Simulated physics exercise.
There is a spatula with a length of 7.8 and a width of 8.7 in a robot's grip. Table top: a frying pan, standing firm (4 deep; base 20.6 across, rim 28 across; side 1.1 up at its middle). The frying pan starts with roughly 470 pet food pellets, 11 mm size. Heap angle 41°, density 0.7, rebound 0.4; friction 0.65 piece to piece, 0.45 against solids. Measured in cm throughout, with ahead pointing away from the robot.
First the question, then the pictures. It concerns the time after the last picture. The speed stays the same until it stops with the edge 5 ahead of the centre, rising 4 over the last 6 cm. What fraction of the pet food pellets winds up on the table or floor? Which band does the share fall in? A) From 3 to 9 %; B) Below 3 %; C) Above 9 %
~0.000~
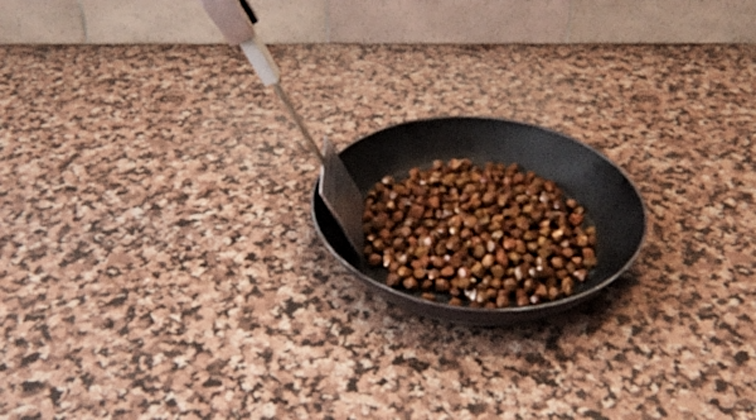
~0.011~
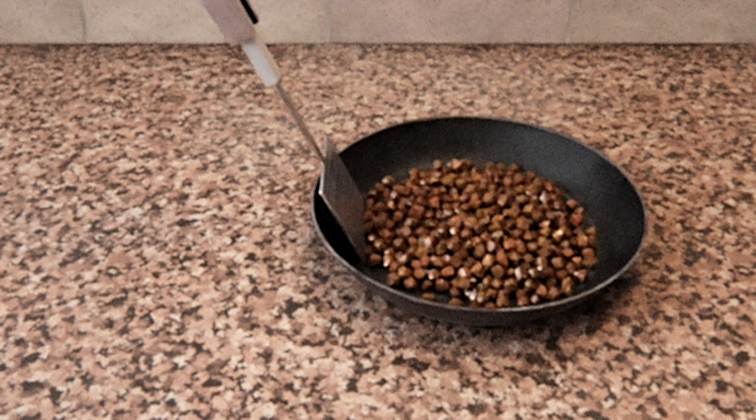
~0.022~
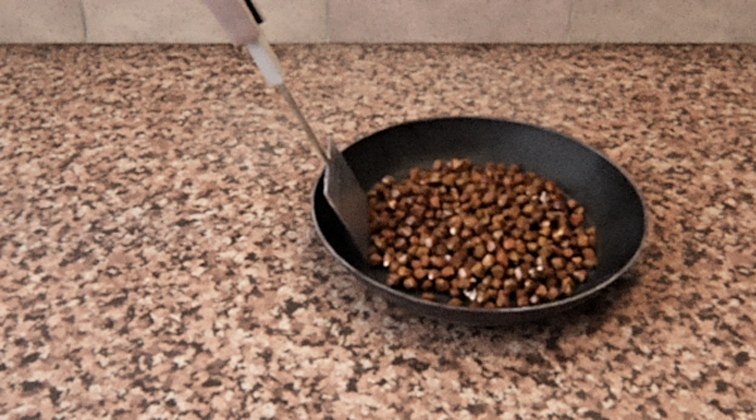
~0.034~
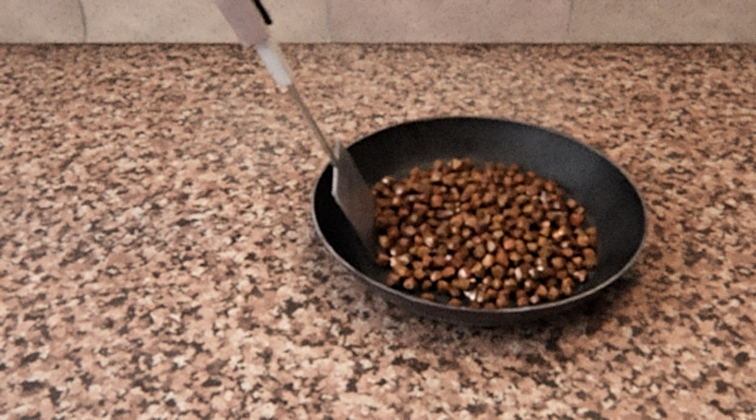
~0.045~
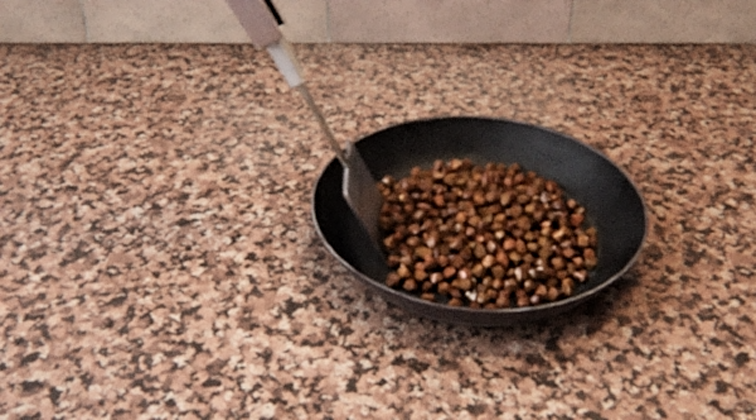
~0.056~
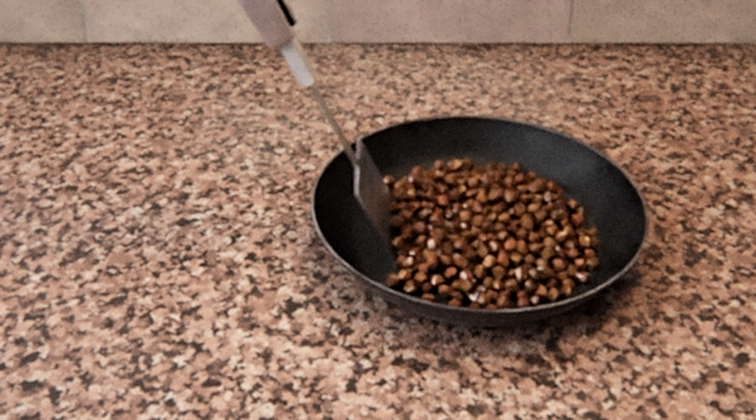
B.
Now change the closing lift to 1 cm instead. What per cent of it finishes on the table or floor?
It comes to near 0 percent.
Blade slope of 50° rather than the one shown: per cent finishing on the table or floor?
Result, estimated: 5 %.
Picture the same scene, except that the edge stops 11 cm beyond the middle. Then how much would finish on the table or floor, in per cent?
Then around 30 per cent.
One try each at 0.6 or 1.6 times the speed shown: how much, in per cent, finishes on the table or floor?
Around 0 per cent, then around 10 per cent, would end on the table or floor.
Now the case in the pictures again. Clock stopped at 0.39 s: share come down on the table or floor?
2 %.
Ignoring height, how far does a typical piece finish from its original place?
The answer is about 4 cm.
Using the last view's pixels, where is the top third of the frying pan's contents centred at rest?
Close to pixel (581, 215).
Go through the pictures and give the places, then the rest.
The first frame shows spatula top edge at (323, 163), sloping 65°; upper third of the load around (477, 220), from x 370 to 590, top at y 165; 467 in the frying pan.
The second frame shows spatula top edge at (324, 163), sloping 65°; upper third of the load around (477, 220), from x 370 to 590, top at y 165.
The third frame shows spatula top edge at (328, 163), sloping 65°; upper third of the load around (477, 220), from x 375 to 590, top at y 165.
The fourth frame shows spatula top edge at (336, 164), sloping 65°; upper third of the load around (469, 220), from x 375 to 590, top at y 165.
The fifth frame shows spatula top edge at (347, 164), sloping 65°; upper third of the load around (466, 218), from x 375 to 590, top at y 165.
The sixth frame shows spatula top edge at (357, 165), sloping 65°; upper third of the load around (466, 217), from x 375 to 595, top at y 165; 467 in the frying pan.
By 0.11 s, sloping 65°, highest piece 5 above the table; 467 in the frying pan.
By 0.16 s, sloping 65°, highest piece 5 above the table; 467 in the frying pan.
By 0.39 s, sloping 65°, highest piece 5 above the table; 460 in the frying pan, 5 on the table or floor, 2 on the blade or in flight.
By 1.44 s, sloping 65°, highest piece 5 above the table; 460 in the frying pan, 7 on the table or floor.
Final count, 460 in the frying pan, 7 on the table or floor. That is 1 % on the table or floor.
